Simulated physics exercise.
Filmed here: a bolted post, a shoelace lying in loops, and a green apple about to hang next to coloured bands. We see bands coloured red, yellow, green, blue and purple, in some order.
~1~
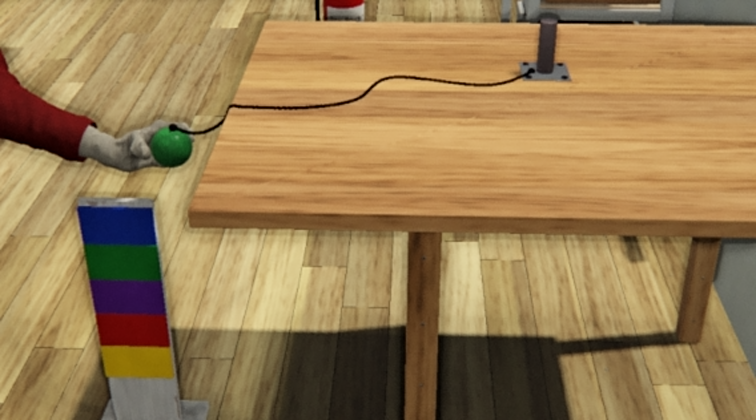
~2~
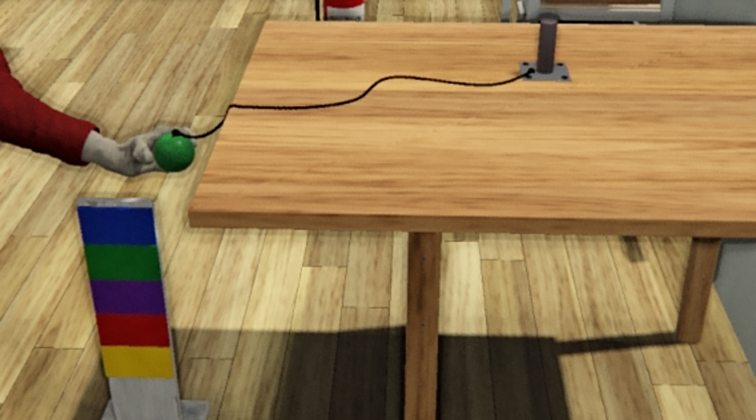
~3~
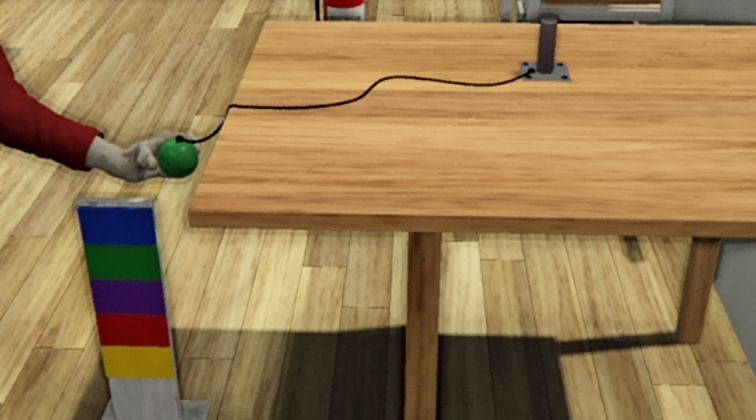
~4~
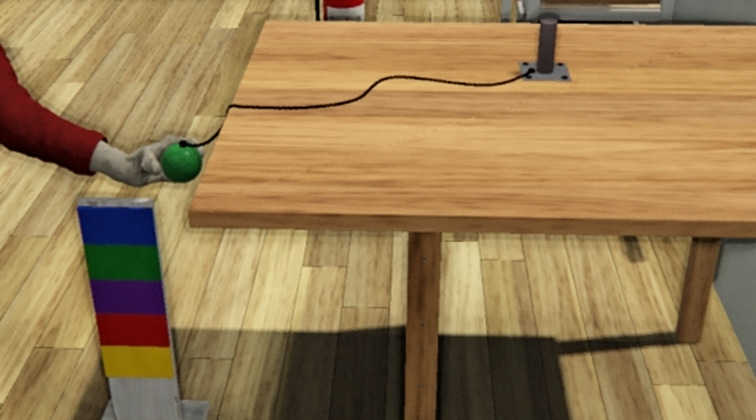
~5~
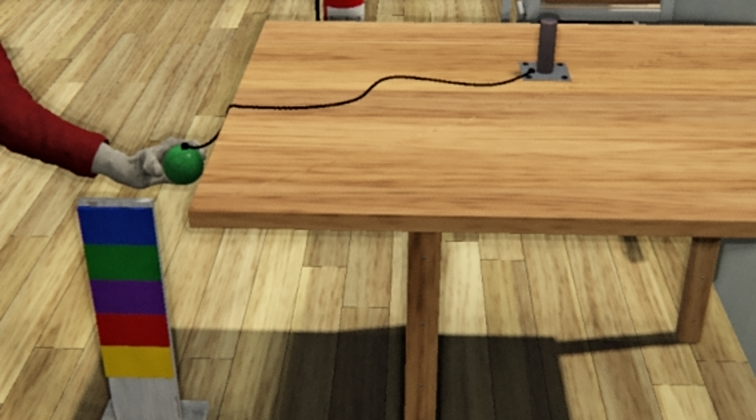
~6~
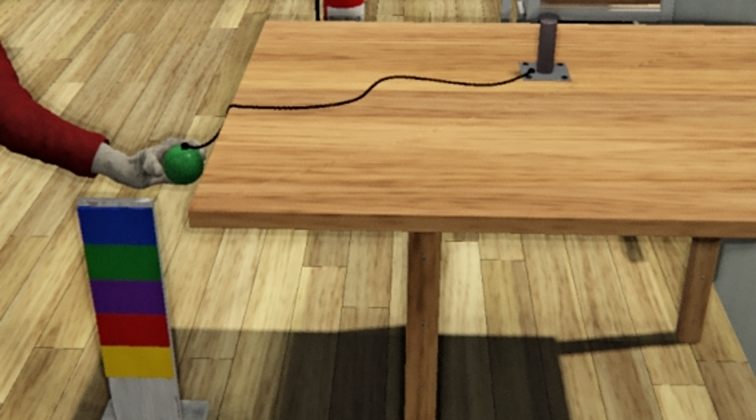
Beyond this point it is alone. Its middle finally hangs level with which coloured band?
With the blue band.
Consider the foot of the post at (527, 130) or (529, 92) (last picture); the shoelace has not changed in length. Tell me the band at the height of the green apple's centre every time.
Result 1: Green. Result 2: Green.
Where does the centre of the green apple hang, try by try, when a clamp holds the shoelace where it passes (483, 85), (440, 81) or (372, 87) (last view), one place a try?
Taking the tries in turn: (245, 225), (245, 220) and (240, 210).
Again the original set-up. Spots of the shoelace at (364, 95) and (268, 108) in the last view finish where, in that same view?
Result - first point (326, 91), second point (232, 112).
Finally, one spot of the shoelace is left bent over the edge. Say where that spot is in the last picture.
It's the piece you see at (275, 108).
Soon after, apple near (240, 217); level with blue.
Then, apple near (217, 227); level with blue.
At rest, apple near (246, 227); level with blue. Its centre hangs level with the blue band.
